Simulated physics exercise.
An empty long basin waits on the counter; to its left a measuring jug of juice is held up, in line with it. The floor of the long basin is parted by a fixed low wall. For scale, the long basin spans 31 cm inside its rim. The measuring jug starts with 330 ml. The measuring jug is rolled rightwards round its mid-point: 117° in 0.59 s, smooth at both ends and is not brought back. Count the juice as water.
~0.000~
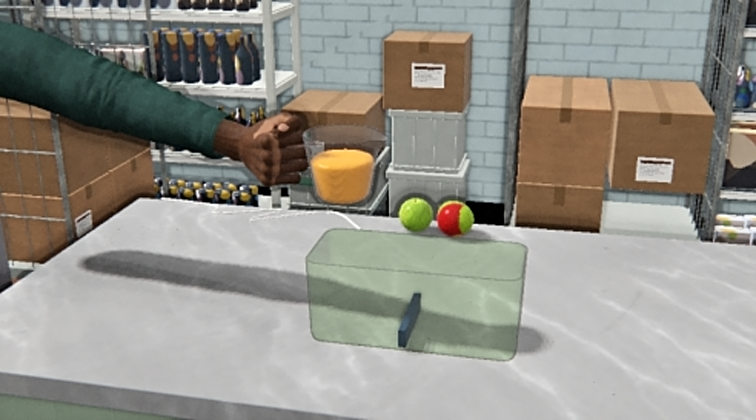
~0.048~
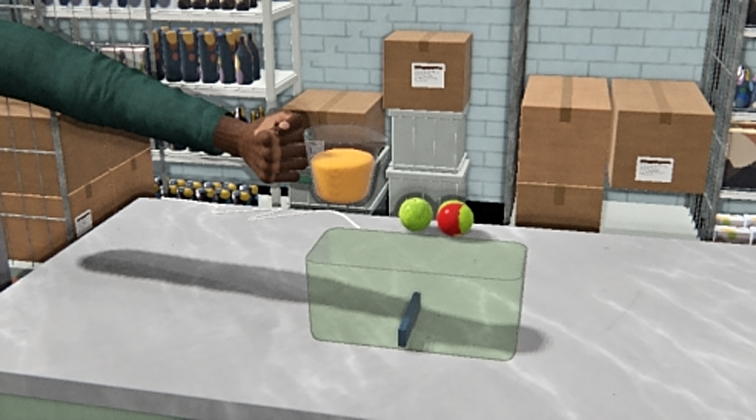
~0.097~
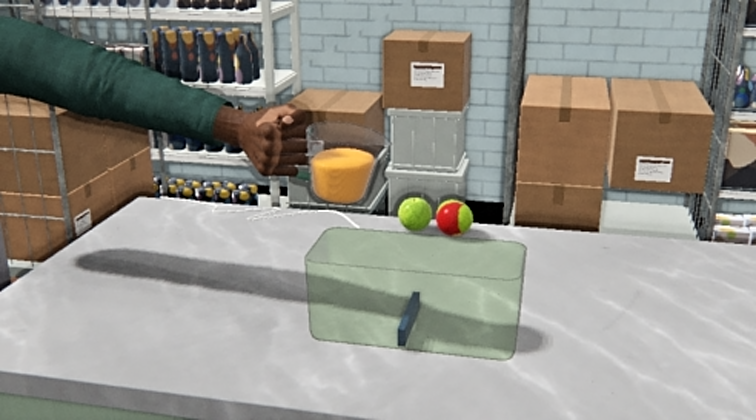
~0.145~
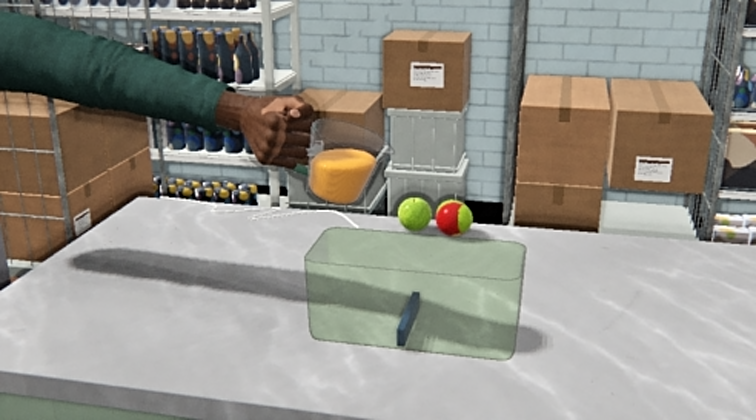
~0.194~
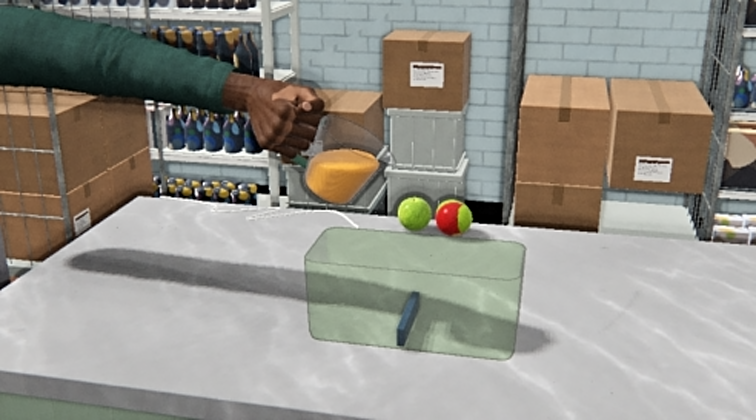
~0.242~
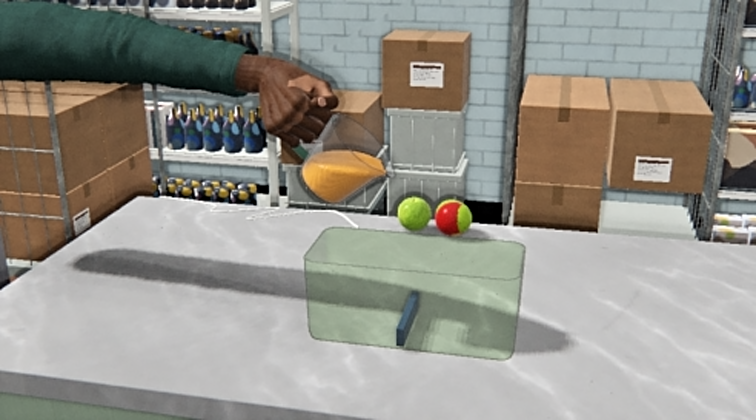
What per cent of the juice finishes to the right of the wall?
The far part has some 42 per cent.
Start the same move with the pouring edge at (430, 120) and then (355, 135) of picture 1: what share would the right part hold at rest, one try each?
In turn about 85 and 15 per cent.
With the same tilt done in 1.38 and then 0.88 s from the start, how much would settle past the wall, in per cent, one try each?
First 75, then 65 per cent.
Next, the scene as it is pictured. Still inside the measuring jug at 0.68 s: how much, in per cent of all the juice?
About 1 per cent.
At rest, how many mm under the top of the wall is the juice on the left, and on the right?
Some 20 mm on the left and 22 mm on the right.
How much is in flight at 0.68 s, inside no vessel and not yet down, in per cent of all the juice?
Near 3 in a hundred.
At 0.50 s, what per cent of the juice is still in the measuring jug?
Near 32 in a hundred.
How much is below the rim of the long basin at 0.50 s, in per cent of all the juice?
Some 34 per cent.
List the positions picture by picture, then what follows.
In the first frame, it leans 0°; its right rim is at (389, 138); the juice meets the walls at (314, 156) and (374, 160); the long basin's rim runs from (317, 245) to (525, 263); the wall's top is at (410, 312).
In the second frame, it leans 2°; its right rim is at (390, 139); the juice meets the walls at (314, 155) and (374, 159).
In the third frame, it leans 8°; its right rim is at (392, 144); the juice meets the walls at (314, 155) and (375, 159).
In the fourth frame, it leans 17°; its right rim is at (395, 152); the juice meets the walls at (314, 155) and (376, 160).
In the fifth frame, it leans 29°; its right rim is at (397, 164); the juice meets the walls at (312, 157) and (380, 162).
In the sixth frame, it leans 42°; its right rim is at (396, 177); the juice meets the walls at (309, 157) and (384, 167).
By 0.50 s the tilt is 110° and 33 per cent is still to pour, 15 is left of the wall and 18 right of it.
By 0.68 s the tilt is 117° and 1 per cent is still to pour, 54 is left of the wall and 42 right of it.
By 0.88 s the tilt is 117° and 0 per cent is still to pour, 57 is left of the wall and 42 right of it.
By 1.09 s the tilt is 117° and 0 per cent is still to pour, 57 is left of the wall and 43 right of it.
At rest 57 per cent lies left of the wall, 42 right of it and 0 outside.
